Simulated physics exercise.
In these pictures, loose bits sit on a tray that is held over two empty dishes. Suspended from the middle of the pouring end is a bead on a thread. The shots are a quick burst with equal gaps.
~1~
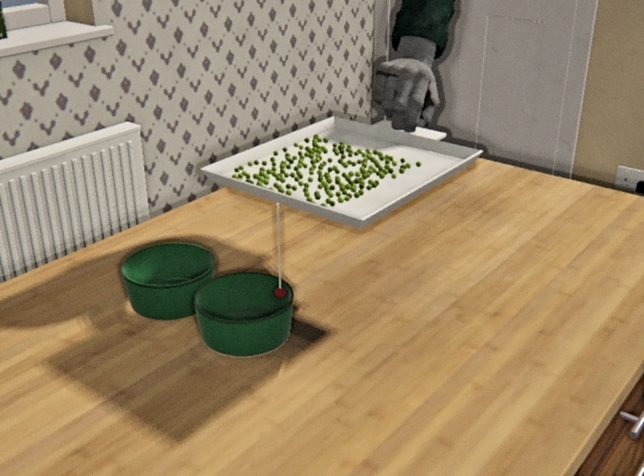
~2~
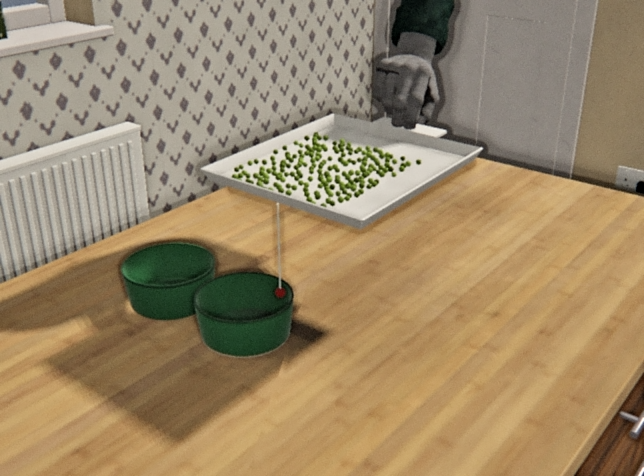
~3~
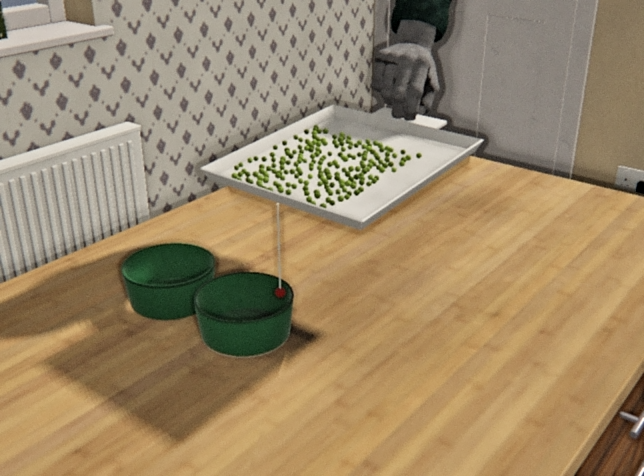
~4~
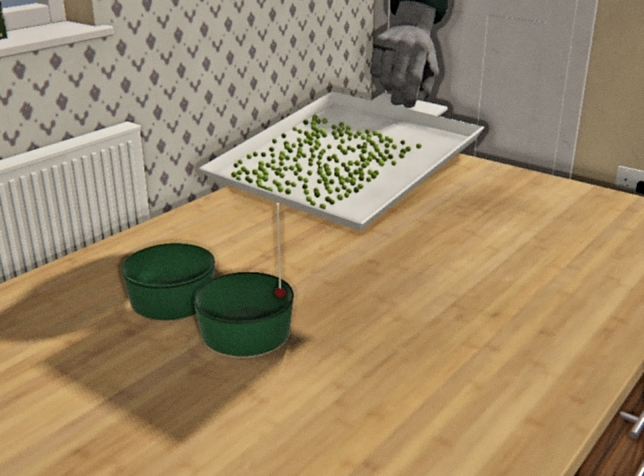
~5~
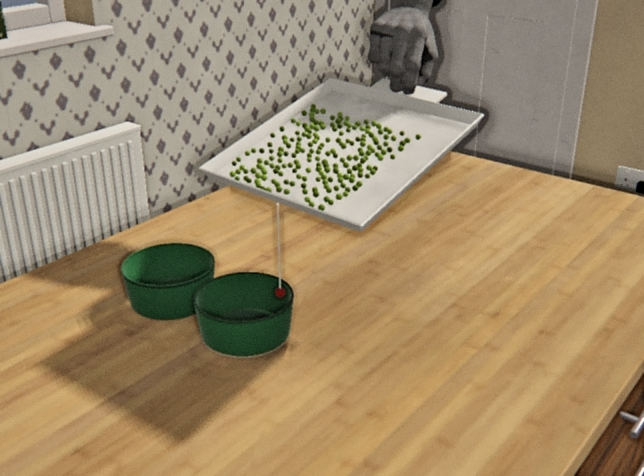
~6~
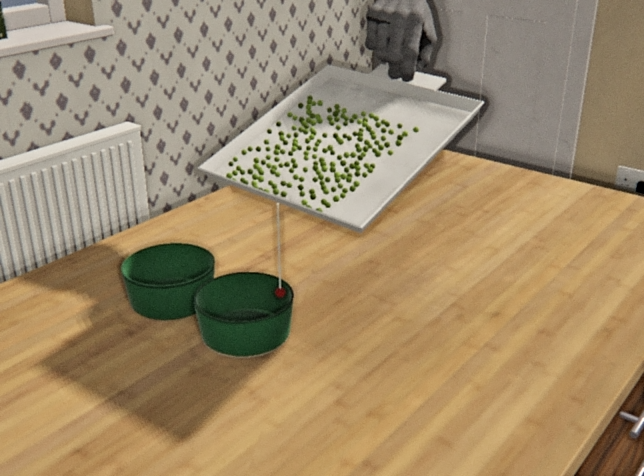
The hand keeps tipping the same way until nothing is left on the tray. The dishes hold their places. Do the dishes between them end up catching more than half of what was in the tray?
Between them the dishes get the lesser amount.
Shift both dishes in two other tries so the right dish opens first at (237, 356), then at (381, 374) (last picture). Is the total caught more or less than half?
With the first shift the pair saves less than a half; with the second, beyond half.
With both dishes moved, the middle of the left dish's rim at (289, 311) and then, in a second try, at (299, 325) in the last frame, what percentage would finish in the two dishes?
60 per cent the first time, 70 per cent the second time.
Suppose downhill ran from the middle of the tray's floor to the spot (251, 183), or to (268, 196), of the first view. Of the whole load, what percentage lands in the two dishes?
Respectively close to 70 and 70 in a hundred.
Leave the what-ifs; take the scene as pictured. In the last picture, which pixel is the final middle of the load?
Around (297, 369), give or take.
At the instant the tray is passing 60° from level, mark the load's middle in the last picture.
The load is centred about (286, 203).
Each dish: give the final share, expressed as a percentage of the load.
Near 0 in a hundred for the left dish; near 30 for the right dish.
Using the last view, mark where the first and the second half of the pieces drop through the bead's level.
It passes near (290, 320) first and then near (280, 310).
Shortly afterwards, tray tipped steeply; the bulk on the tray; only a few in the right dish; a little outside both; a little in the air.
Next, tray tipped right over; near a quarter in the right dish; near two thirds outside both; only a few in the air.
Some moments later, tray tipped past a quarter turn; near a quarter in the right dish; the bulk outside both.
In the end, tray tipped past a quarter turn; near a quarter in the right dish; none at all in the left dish; the bulk outside both.
